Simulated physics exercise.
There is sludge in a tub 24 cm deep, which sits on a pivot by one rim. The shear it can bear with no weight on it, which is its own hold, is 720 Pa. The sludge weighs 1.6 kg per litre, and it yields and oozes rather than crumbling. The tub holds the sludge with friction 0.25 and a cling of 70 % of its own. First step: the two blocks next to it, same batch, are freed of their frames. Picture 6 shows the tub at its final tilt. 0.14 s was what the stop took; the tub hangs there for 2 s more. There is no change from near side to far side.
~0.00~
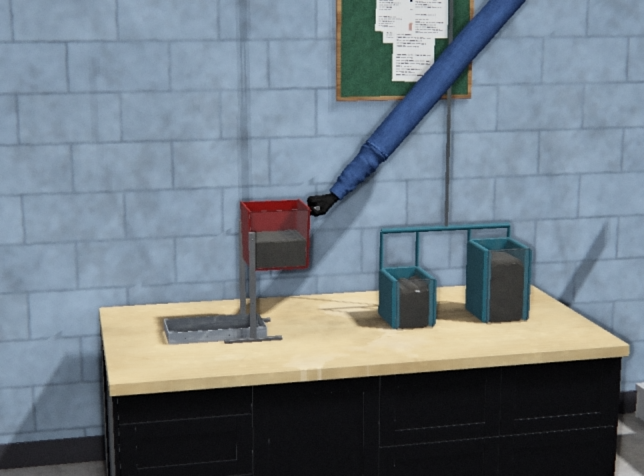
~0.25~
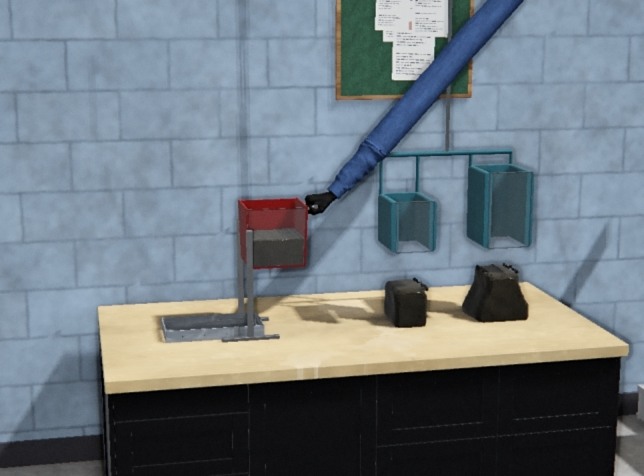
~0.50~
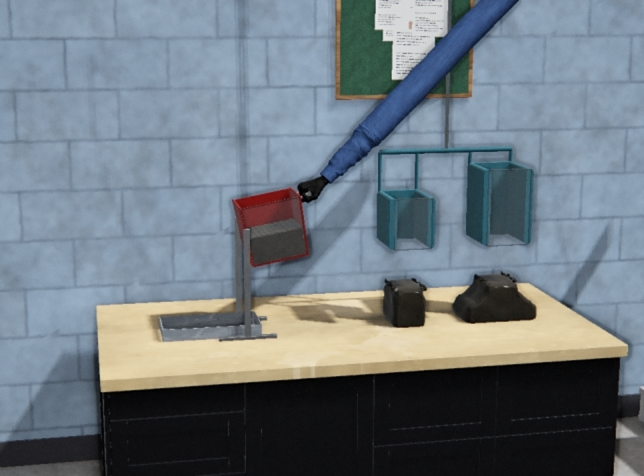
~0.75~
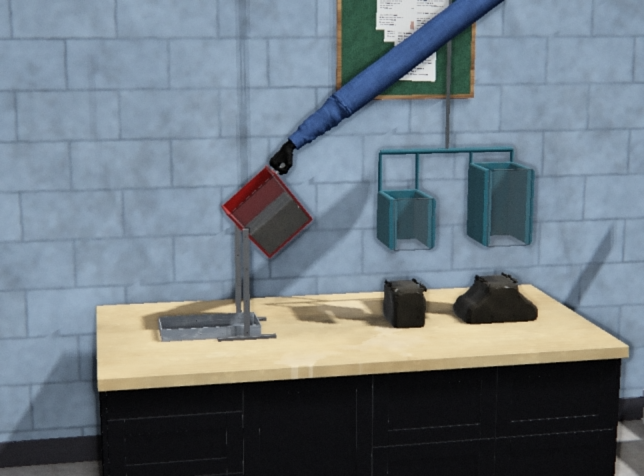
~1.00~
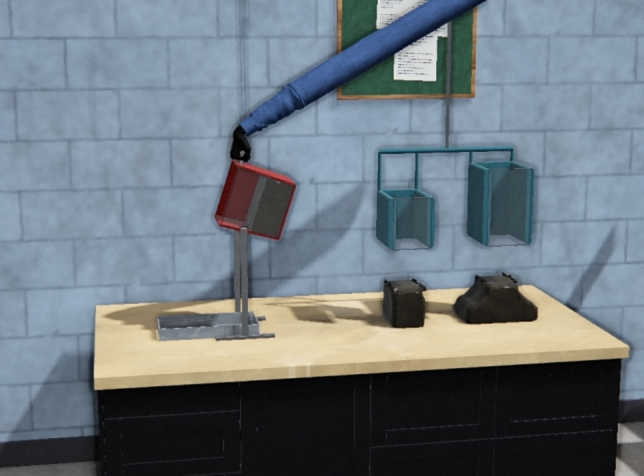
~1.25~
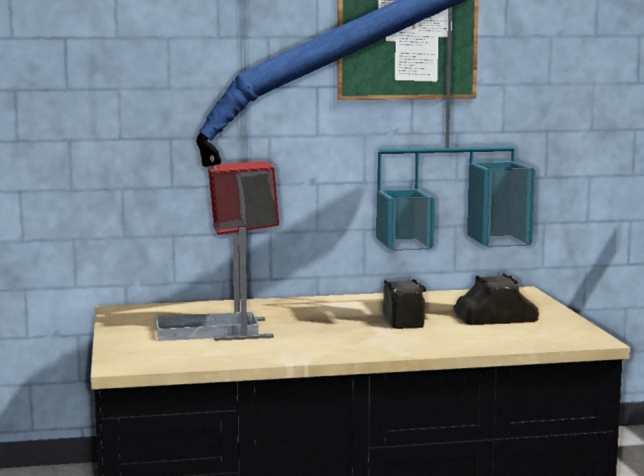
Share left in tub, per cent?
Near 98 %.
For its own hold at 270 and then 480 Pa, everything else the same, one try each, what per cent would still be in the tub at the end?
50 %, then 65 %.
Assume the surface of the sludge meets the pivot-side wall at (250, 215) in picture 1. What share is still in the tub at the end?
About 45 %.
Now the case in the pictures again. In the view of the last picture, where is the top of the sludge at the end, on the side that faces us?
Looking at the last picture, I'd put it at about (232, 199).
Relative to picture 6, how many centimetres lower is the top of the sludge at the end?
10 cm.
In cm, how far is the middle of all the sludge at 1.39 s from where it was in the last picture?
Some 4 cm.
After 1.39 s, the tub is at 95 degrees and holds 100 %.
After 1.56 s, the tub is at 95 degrees and holds 100 %.
After 1.73 s, the tub is at 95 degrees and holds 98 %.
After 1.90 s, the tub is at 95 degrees and holds 98 %.
After 3.25 s, the tub is at 95 degrees and holds 98 %.
